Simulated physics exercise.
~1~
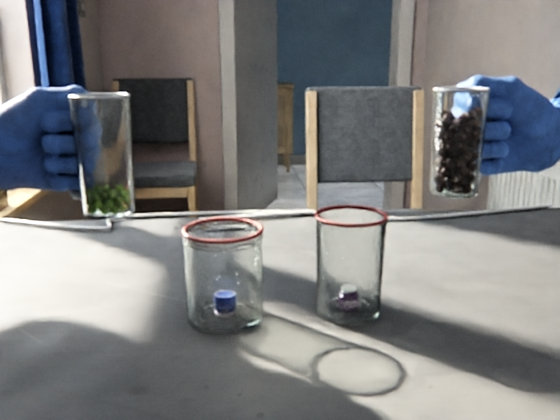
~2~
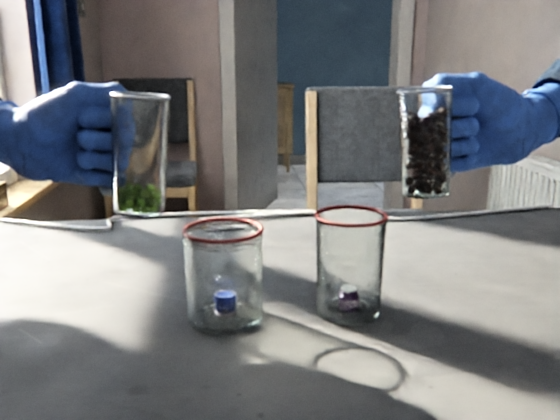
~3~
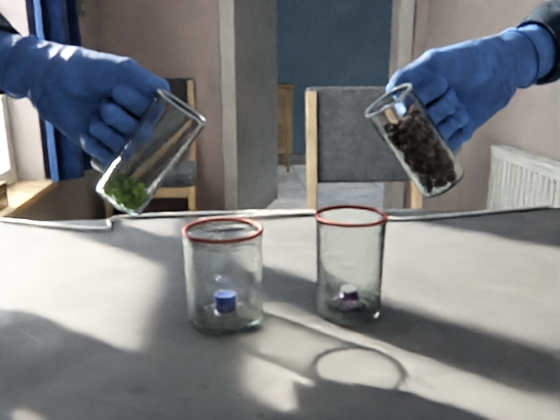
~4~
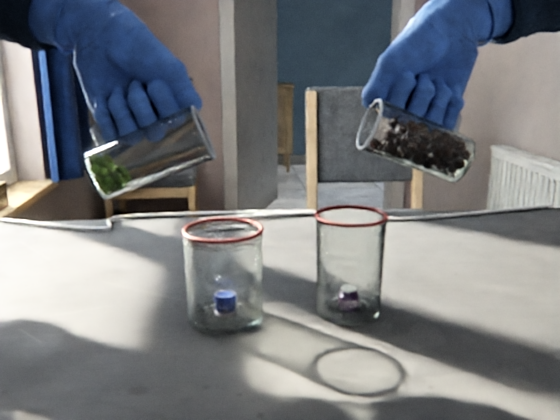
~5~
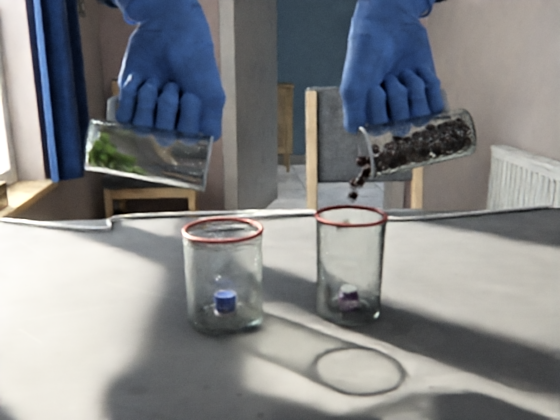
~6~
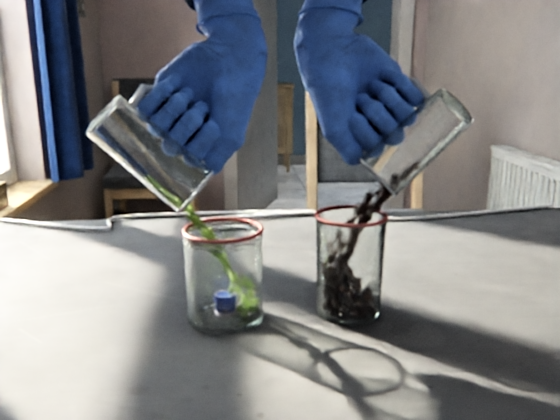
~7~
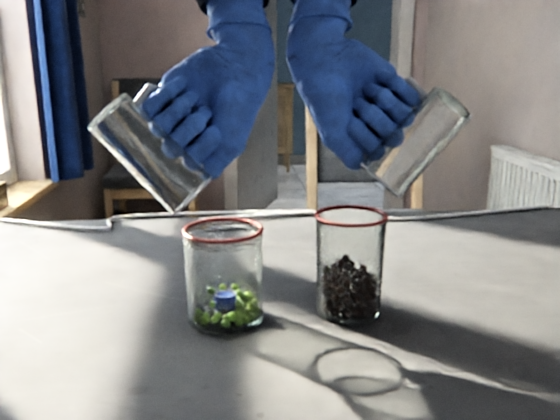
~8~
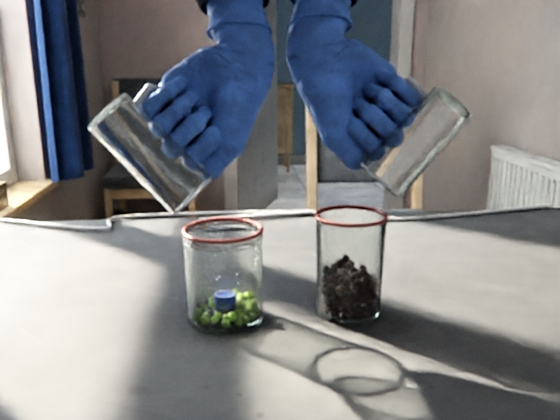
In a sunlit room with chairs behind a grey table, seen from the front by a still camera, two blue-gloved hands hold clear cups above two red-rimmed glass containers. The left cup holds green pieces and the right one dark brown pieces, while a small blue object sits in the left jar and a small purplish one in the right glass. The hands move inward and tip the cups, and dark pieces begin falling first. Green pieces follow, and both cups empty. Finally, the blue object still pokes above a shallow green layer, while the dark heap hides the other.
